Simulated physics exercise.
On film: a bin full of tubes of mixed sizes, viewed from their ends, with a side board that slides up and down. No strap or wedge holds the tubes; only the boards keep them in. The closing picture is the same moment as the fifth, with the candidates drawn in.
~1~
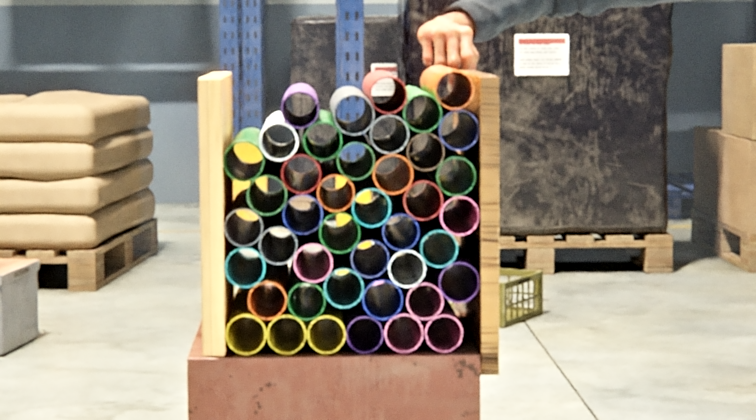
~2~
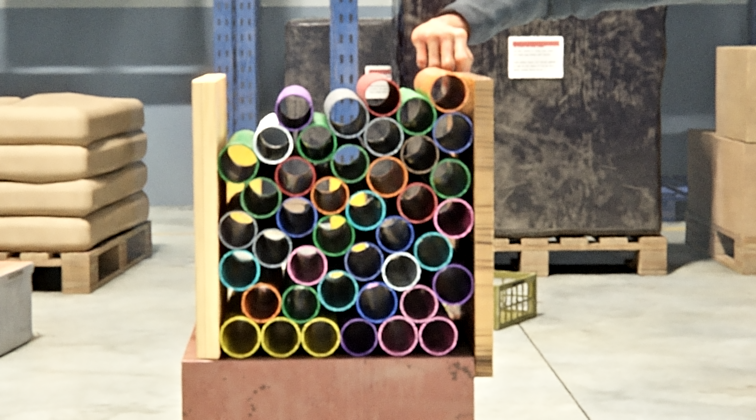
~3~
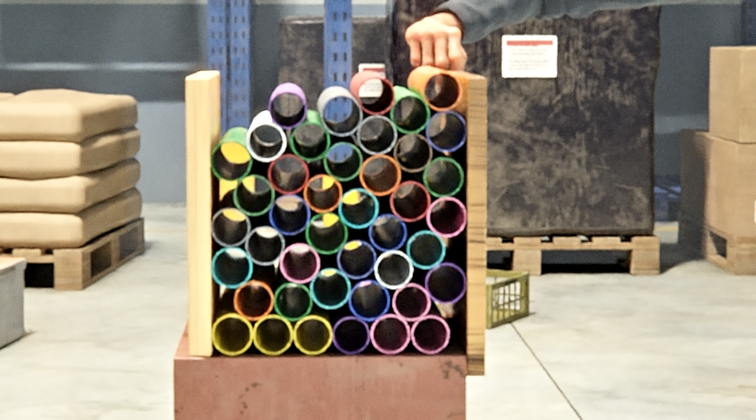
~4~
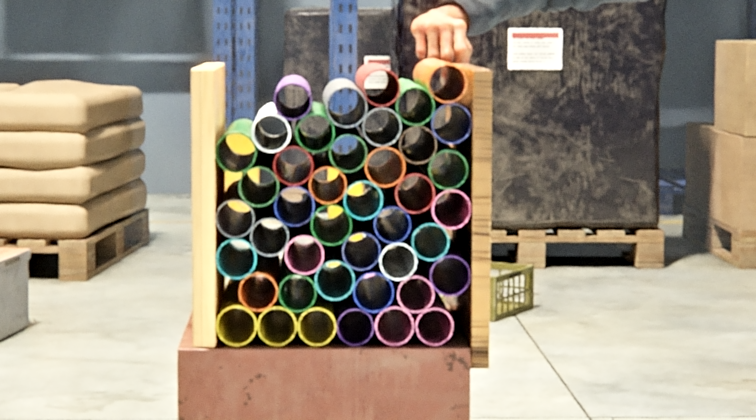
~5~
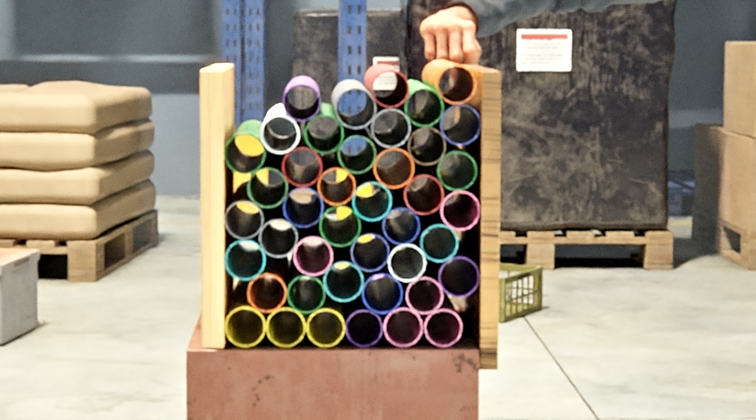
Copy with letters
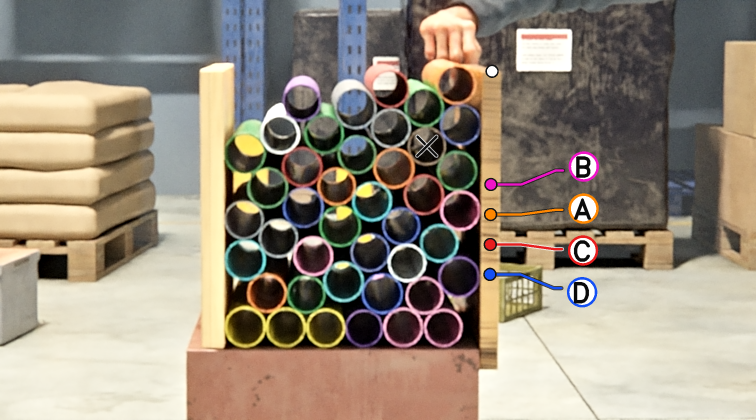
The camera, facing the tube ends straight on in a warehouse, sways slightly, the view drifting right and then back left with a little vertical wobble. Tubes rimmed in yellow, pink, green, blue and orange are stacked between two upright wooden boards on a reddish block, with tan sacks at left and a dark wrapped load behind. A hand stays at the top right, and the tubes and boards show no clear movement.
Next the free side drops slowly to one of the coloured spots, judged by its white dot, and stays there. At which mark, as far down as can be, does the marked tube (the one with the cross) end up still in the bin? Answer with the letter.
Mark B is as low as it can go.
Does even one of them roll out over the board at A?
At A: Yes.
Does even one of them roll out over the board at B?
At B: Yes.
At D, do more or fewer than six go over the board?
At D, more than six.
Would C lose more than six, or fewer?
At C, more than six.
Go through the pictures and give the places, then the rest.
The first frame shows a green tube (423, 113); a red tube (388, 95); side board (474, 210).
The second frame shows side board (468, 213); a yellow tube (240, 337).
The third frame shows a pink tube (430, 334); a purple tube (445, 283).
The fourth frame shows a pink tube (304, 255); a grey tube (269, 237).
The fifth frame shows a green tube (457, 171); a brown tube (426, 146); a green tube (424, 107).
On the marked copy, A at (490, 215); B at (491, 184); C at (490, 245); D at (490, 274); the cross at (427, 146); the white dot at (492, 71).
With B. Early on, top of the board (482, 125).
Further on, top of the board (481, 183).
At the end, top of the board (481, 183), three out over the board, the crossed one still inside.
As for the rest, A lets the crossed one out; C lets the crossed one out; D lets the crossed one out.
